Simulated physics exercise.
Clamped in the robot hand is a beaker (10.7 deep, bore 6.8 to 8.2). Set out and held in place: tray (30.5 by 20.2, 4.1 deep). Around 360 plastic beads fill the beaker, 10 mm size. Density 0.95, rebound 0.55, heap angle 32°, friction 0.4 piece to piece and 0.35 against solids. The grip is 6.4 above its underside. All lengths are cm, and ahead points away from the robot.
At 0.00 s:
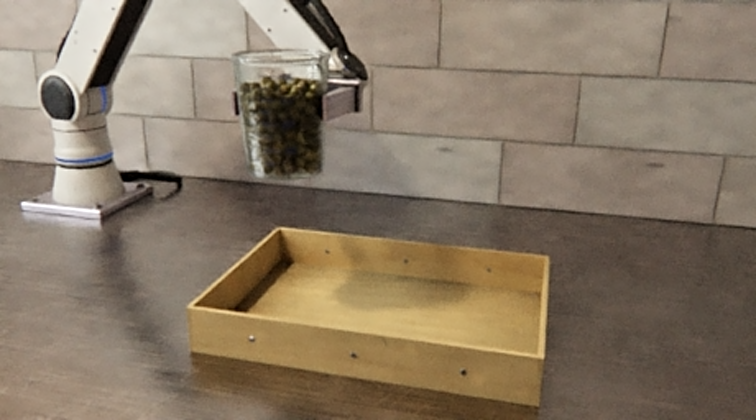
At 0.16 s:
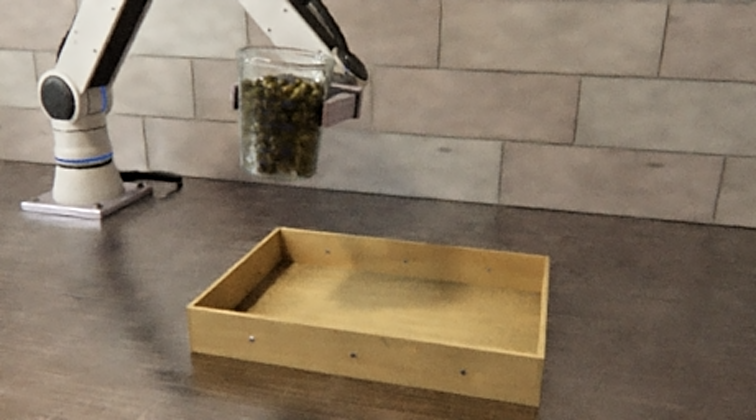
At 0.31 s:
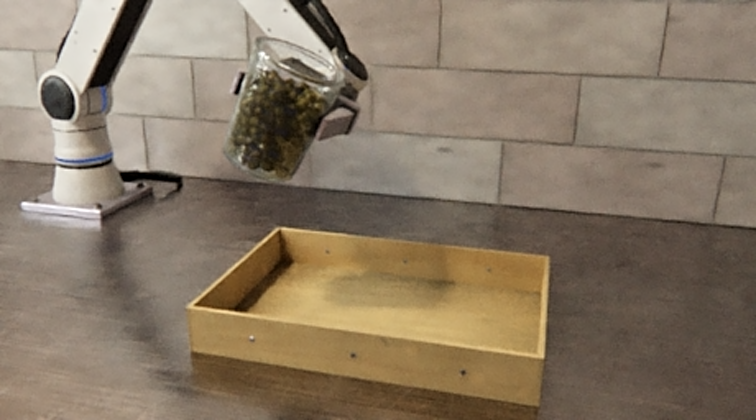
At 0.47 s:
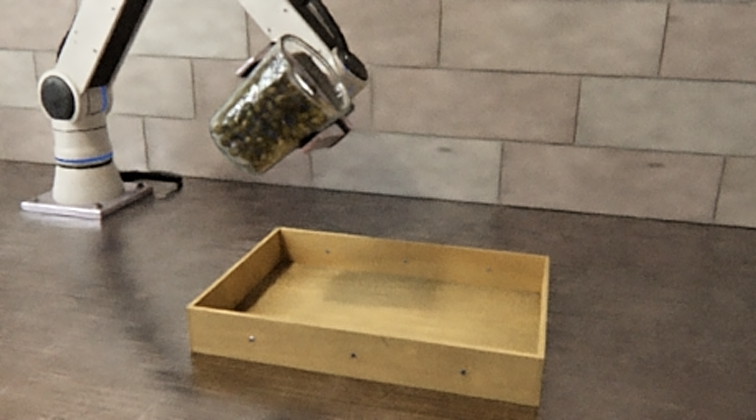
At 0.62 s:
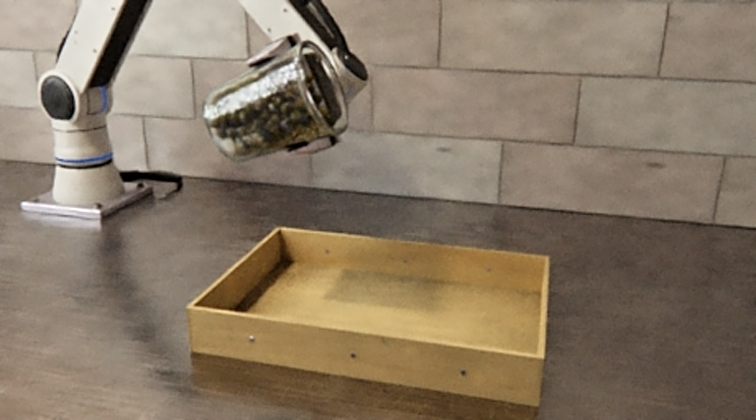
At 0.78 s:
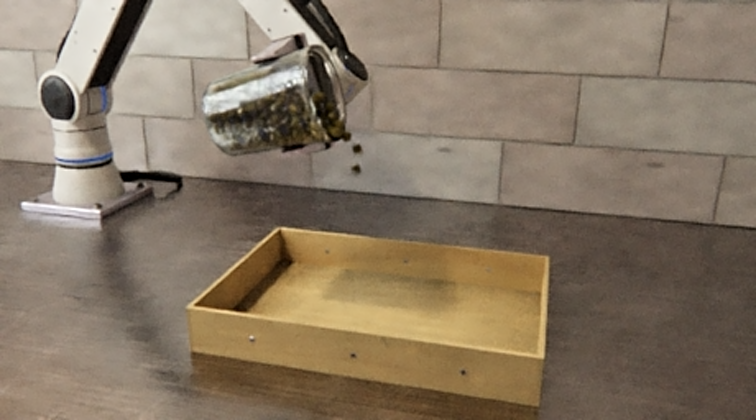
Robot arm tilting a clear beaker of dark beads rightward above a shallow wooden tray, a couple of beads dropping out.
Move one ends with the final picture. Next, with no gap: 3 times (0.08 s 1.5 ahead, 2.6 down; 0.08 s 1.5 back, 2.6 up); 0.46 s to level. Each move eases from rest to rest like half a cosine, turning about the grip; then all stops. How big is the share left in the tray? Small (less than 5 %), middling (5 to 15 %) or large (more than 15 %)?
Share in the tray: Large (more than 15 %).
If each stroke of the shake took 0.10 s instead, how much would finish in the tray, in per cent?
In that case some 15 per cent.
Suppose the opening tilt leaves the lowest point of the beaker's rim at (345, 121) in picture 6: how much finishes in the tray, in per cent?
About 10 per cent.
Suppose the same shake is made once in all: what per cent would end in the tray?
In that case some 10 per cent.
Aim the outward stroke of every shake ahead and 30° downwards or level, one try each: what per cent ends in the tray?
About 35 and 55 per cent.
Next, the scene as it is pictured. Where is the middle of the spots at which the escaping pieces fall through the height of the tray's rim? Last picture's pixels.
Near (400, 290).
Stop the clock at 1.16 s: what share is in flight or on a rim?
Some 4 per cent.
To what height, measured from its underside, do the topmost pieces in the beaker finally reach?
Roughly 9.5 cm.
After 1.16 s, tilted 74° forward, highest piece 23 above the table; 317 in the beaker, 30 in the tray, 14 in flight or on a rim.
After 1.53 s, tilted 27° forward, highest piece 24 above the table; 271 in the beaker, 84 in the tray, 4 on the table or floor, 2 in flight or on a rim.
After 1.92 s, level, highest piece 24 above the table; 271 in the beaker, 85 in the tray, 5 on the table or floor.
After 2.97 s, level, highest piece 24 above the table; 271 in the beaker, 85 in the tray, 5 on the table or floor.
At rest, 271 in the beaker, 85 in the tray, 5 on the table or floor. That is 24 % in the tray.
